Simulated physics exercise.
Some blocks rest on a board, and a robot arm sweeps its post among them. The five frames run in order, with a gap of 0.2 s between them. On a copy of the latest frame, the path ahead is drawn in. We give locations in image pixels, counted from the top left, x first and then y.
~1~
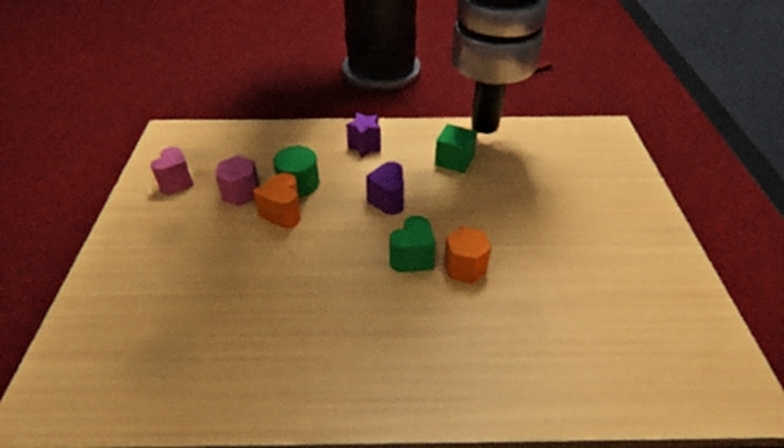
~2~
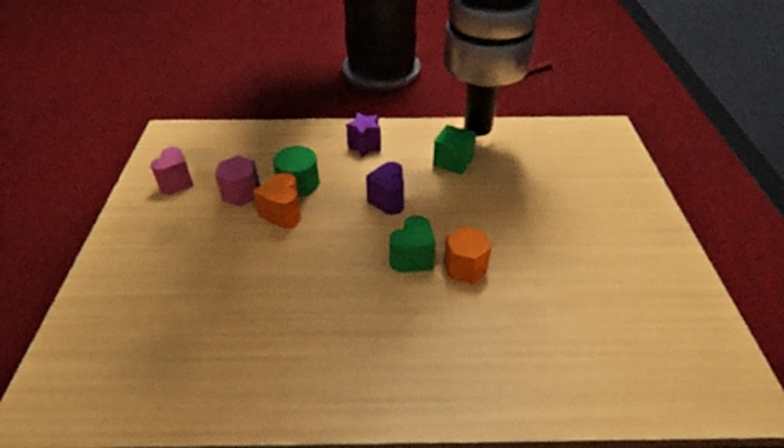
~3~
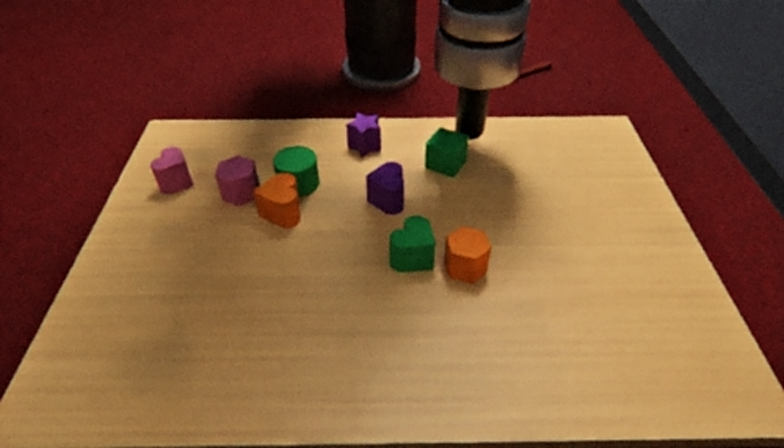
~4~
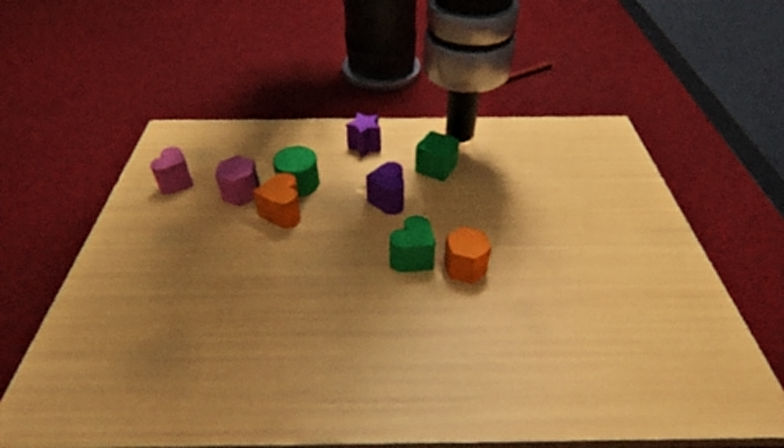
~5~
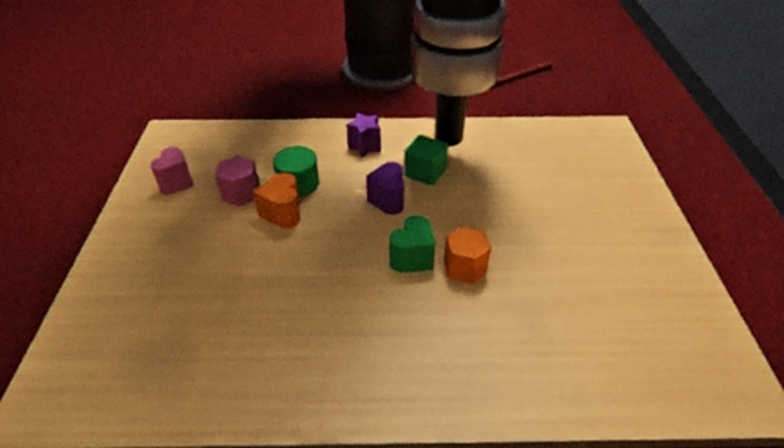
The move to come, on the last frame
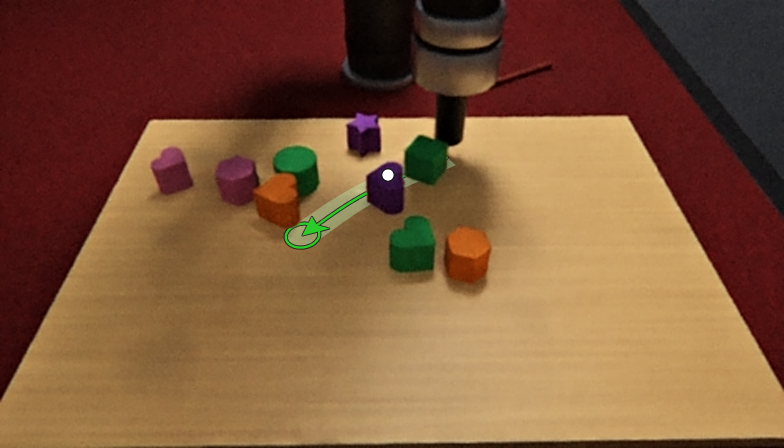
A robot arm reaches down from the top of the view, its dark post touching a light wooden board on a red surface, seen from above at a fixed angle. Pink, magenta, orange, green and purple blocks, including hearts and a star, sit scattered across the board's far half. The post slides slowly left and slightly nearer, pushing the green square block a short way toward the purple heart, while the other blocks stay still.
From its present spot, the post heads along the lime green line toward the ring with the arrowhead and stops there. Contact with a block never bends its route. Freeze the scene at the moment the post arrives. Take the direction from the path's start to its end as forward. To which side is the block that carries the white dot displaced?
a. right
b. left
That would be b.
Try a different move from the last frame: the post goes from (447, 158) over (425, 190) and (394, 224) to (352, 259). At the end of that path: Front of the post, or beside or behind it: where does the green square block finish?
Beside or behind, I predict.
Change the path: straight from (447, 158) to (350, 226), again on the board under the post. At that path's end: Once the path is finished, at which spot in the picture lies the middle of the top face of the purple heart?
The middle of the upper face of the purple heart will lie at about (311, 213) in the picture.
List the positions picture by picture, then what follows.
Tip of the post at (485, 127), middles of tops, orange heart at (279, 188), green cylinder at (295, 158), purple heart at (388, 175), green square block at (457, 135), in the first picture.
Post at (478, 130), green square block at (456, 136), in the second picture.
Post at (469, 132), green square block at (448, 139), in the third picture.
Post at (460, 136), green square block at (438, 143), in the fourth picture.
Post at (448, 139), orange heart at (279, 188), green cylinder at (295, 158), purple heart at (388, 175), green square block at (427, 147), in the fifth picture.
The line goes from (447, 158) through (375, 189) to (303, 235); the dot is on the purple heart.
What follows on the original path. One third of the way, post at (399, 159); purple heart at (364, 186), turned 85° anticlockwise; green square block at (370, 163), turned 30° clockwise.
Two thirds of the way, post at (348, 184); purple heart at (347, 203); green square block at (314, 185), turned 45° clockwise.
At the end, post at (299, 217); orange heart at (234, 192), turned 40° clockwise; green cylinder unmoved; purple heart at (334, 226), turned 200° anticlockwise; green square block at (259, 207), turned 90° clockwise.
